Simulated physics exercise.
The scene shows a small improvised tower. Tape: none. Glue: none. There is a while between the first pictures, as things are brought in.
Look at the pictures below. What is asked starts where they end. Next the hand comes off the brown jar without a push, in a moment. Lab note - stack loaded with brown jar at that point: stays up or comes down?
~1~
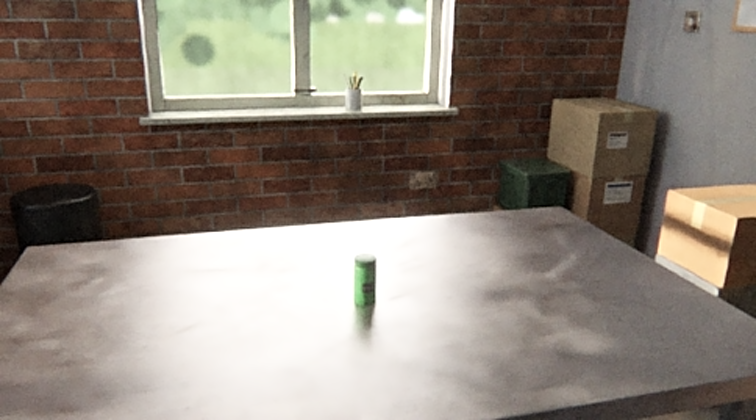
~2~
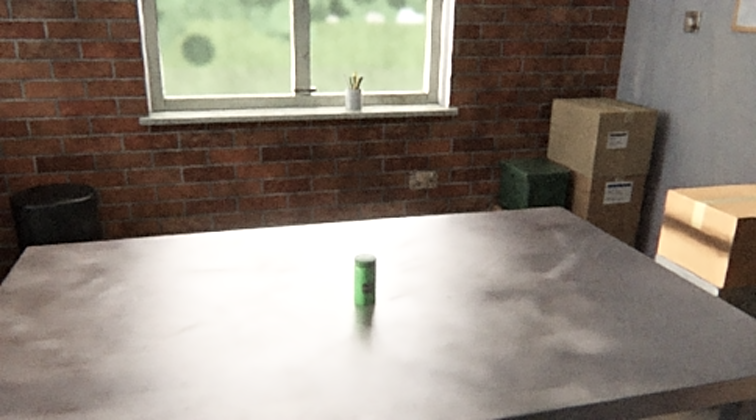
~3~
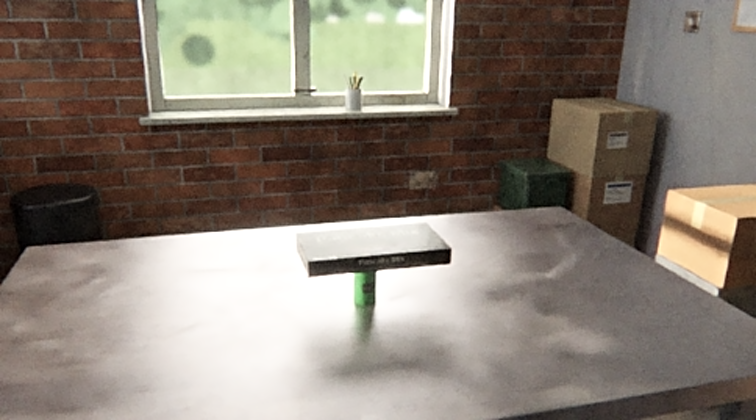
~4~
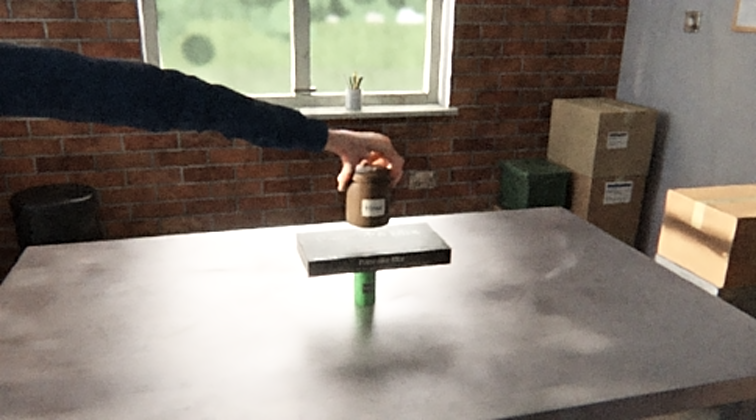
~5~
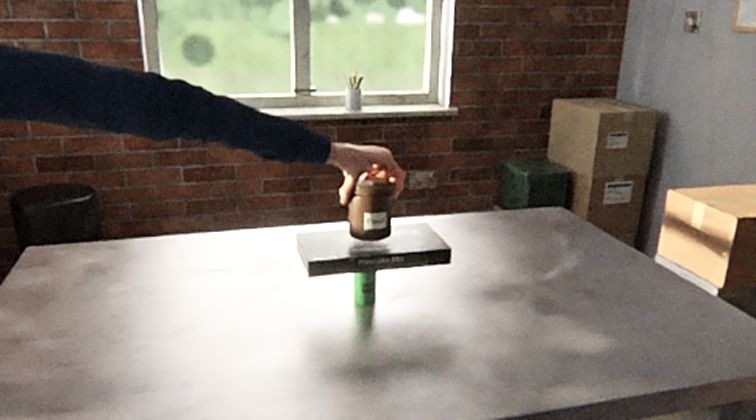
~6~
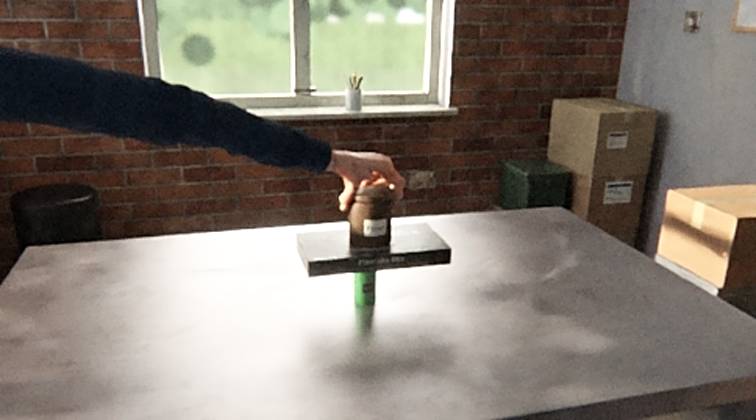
Observed: Stays up.
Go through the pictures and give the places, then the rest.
The last thing is not in view yet, in the first frame.
The last thing is not in view yet, in the second frame.
The last thing is not in view yet; black packet (372, 248), in the third frame.
Coming down; brown jar (369, 196); black packet (372, 248), in the fourth frame.
Coming down; brown jar (371, 208); black packet (372, 248), in the fifth frame.
In place under the hand; brown jar (370, 216); black packet (372, 248), in the sixth frame.
Then, 0.80 s past the last view, nothing moves.
Then, 1.70 s past the last view, brown jar resting near (370, 216).
Finally, all 3 still in place. Final places as the last picture's camera would see them, brown jar near (370, 216). The stack keeps its balance.
